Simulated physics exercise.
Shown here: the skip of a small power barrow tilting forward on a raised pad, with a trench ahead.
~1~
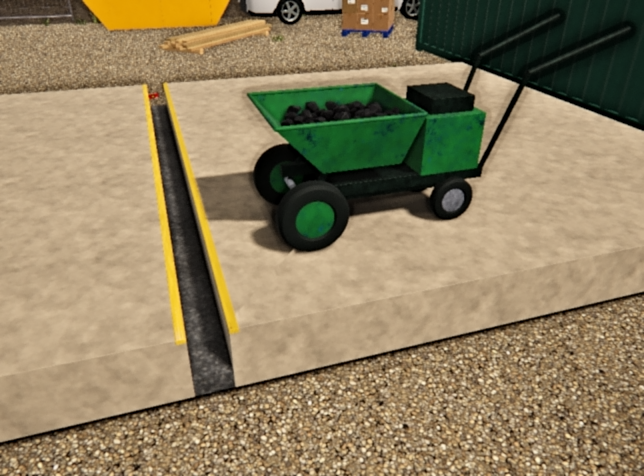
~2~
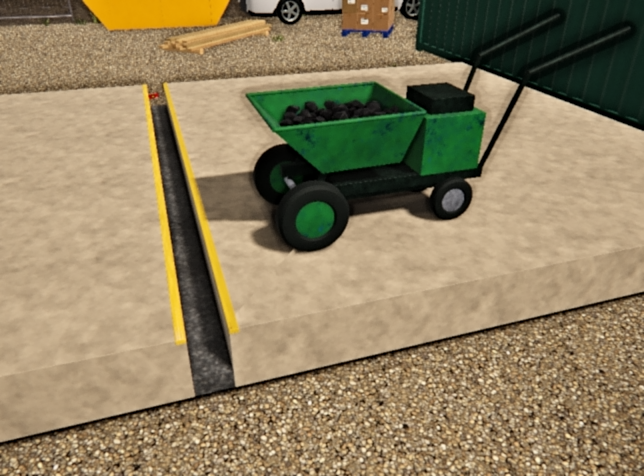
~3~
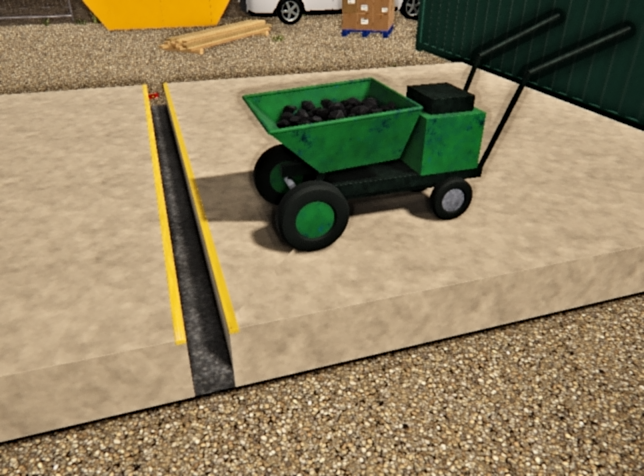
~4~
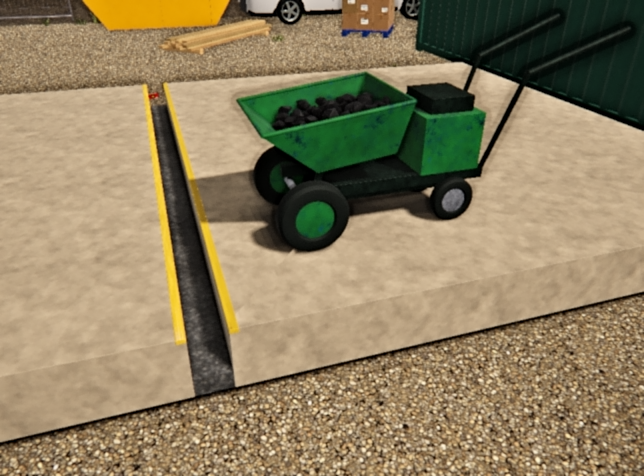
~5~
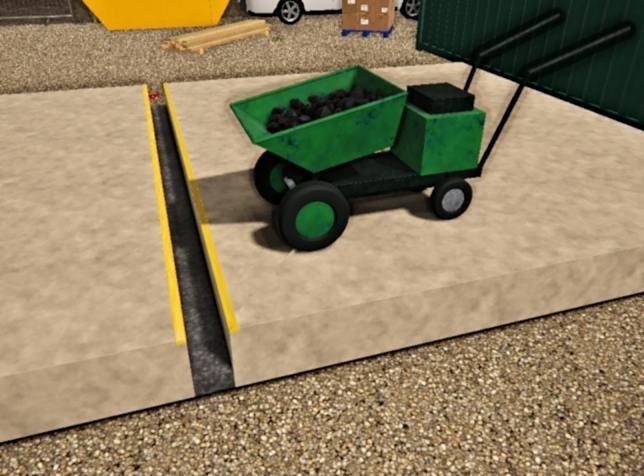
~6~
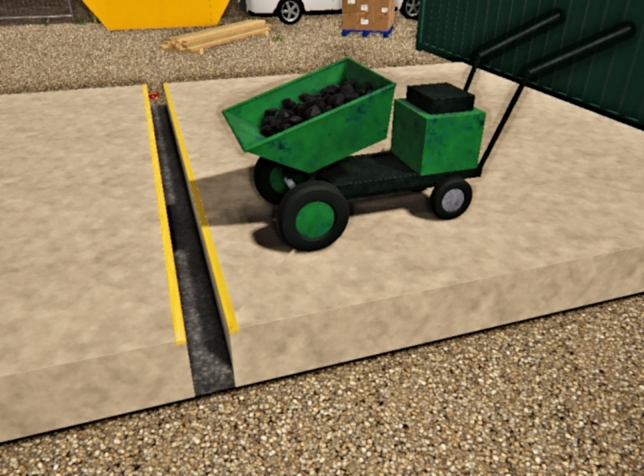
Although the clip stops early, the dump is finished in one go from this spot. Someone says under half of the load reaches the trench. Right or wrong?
Wrong, over half reaches it.
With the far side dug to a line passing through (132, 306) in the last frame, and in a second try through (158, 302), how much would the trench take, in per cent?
The first case gives close to 100 per cent and the second close to 100 per cent.
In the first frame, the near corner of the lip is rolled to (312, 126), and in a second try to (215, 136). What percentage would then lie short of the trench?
About 20 percent at the first place and about 0 percent at the second.
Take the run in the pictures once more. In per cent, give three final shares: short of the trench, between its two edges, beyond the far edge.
Short: 0 %, between: 85 %, beyond: 15 %.
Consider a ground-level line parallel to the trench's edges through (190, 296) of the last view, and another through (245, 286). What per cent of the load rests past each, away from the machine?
In order: 40 per cent, then 100 per cent.
Soon after the last picture, skip tipped steeply; all in the skip.
A little later, skip tipped right over; about two thirds in the skip; about a quarter in or heaped over the trench; a small part beyond it.
Later still, skip tipped right over; a stray few in the skip; most in or heaped over the trench; a small part beyond it.
At rest, skip tipped right over; a stray few in the skip; most in or heaped over the trench; a small part beyond it.
